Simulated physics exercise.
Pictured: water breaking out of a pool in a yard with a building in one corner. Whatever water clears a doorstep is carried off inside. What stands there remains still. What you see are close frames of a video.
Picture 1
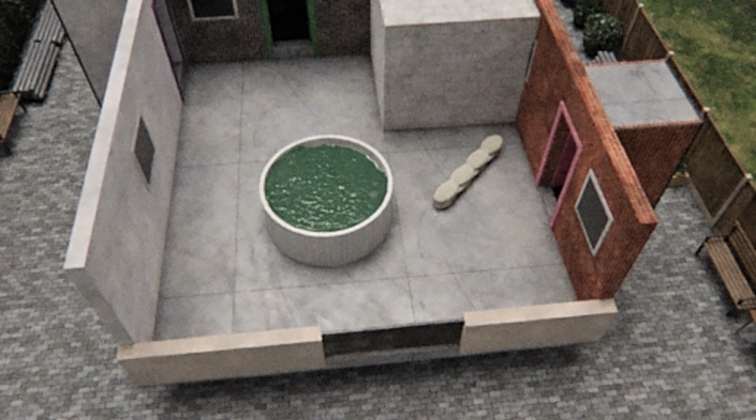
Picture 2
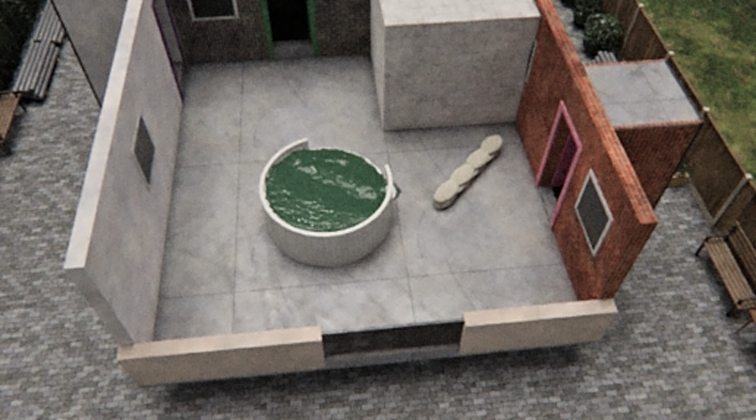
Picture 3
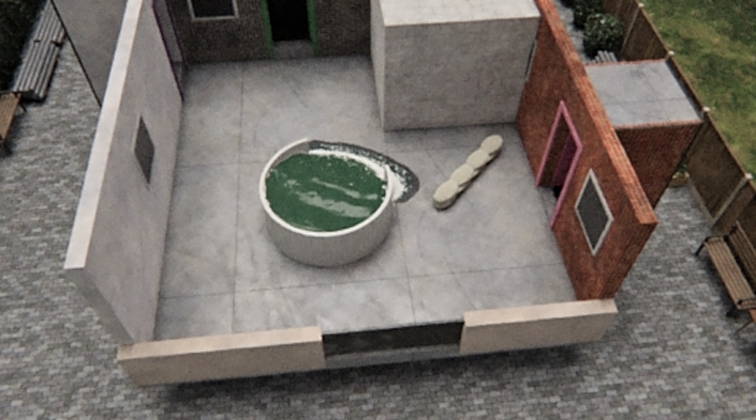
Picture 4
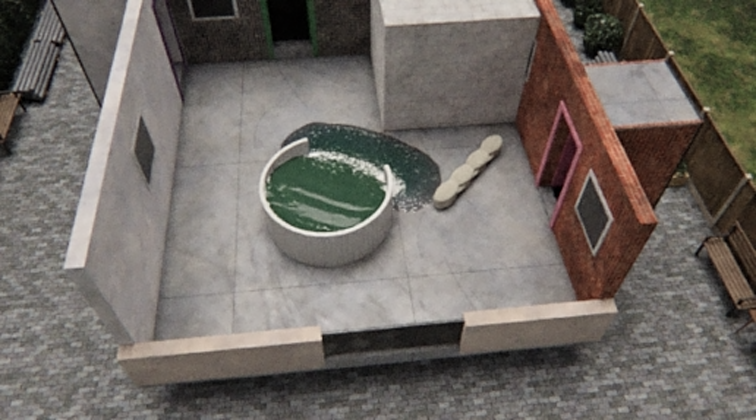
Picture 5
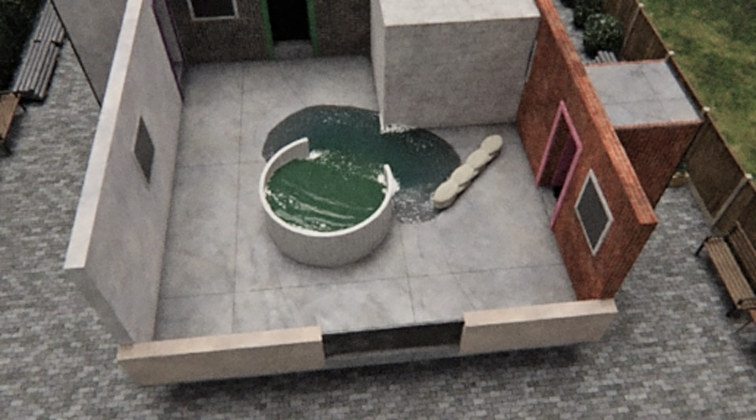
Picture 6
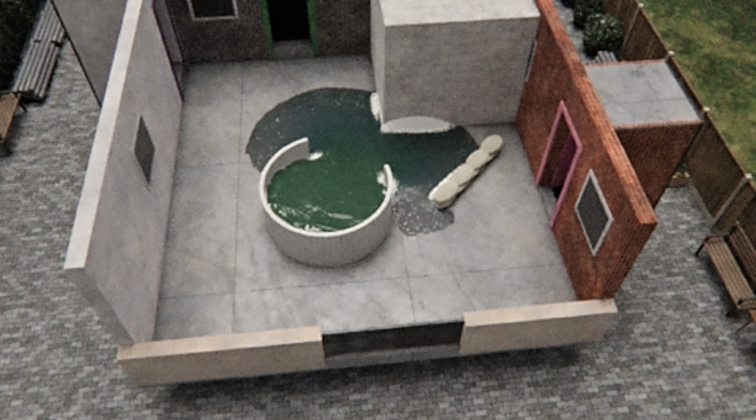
Green water bursts through the round pool's far side and spreads across the grey yard.
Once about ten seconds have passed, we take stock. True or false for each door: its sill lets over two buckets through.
The pink door false; the purple door false; the green door false.
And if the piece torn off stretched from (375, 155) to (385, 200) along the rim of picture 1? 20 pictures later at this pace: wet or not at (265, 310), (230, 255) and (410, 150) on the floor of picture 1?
Respectively: Parched, parched and drenched.
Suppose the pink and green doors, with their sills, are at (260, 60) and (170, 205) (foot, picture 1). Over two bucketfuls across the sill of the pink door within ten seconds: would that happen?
From what I can tell, the pink door tops the mark.
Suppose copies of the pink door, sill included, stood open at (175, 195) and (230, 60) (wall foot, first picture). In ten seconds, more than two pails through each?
Going through them as given, the first one remains within the limit and the second one tops the limit.
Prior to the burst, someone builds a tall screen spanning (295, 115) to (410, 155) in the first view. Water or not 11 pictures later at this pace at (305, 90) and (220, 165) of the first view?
Result by location - first parched, second soaked.
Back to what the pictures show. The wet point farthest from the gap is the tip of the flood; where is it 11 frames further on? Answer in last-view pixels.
Roughly at (196, 64).
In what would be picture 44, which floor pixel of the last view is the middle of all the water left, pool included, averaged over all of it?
Centre of the water: Near (330, 171).
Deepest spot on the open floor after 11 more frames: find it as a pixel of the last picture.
Somewhere close to (513, 126).
A moment on, water covers 35 % of the floor; the pink door not reached, the purple door not reached, the green door wet at the sill, nothing in.
Next, water covers 40 % of the floor; the pink door wet at the sill, nothing in, the purple door not reached, the green door wet at the sill, nothing in.
Then, water covers 60 % of the floor; the pink door wet at the sill, nothing in, the purple door wet at the sill, nothing in, the green door wet at the sill, nothing in.
Later, water covers 95 % of the floor; the pink door wet at the sill, nothing in, the purple door under two buckets in, the green door wet at the sill, nothing in.
In the end, water covers 95 % of the floor; the pink door wet at the sill, nothing in, the purple door under two buckets in, the green door wet at the sill, nothing in.
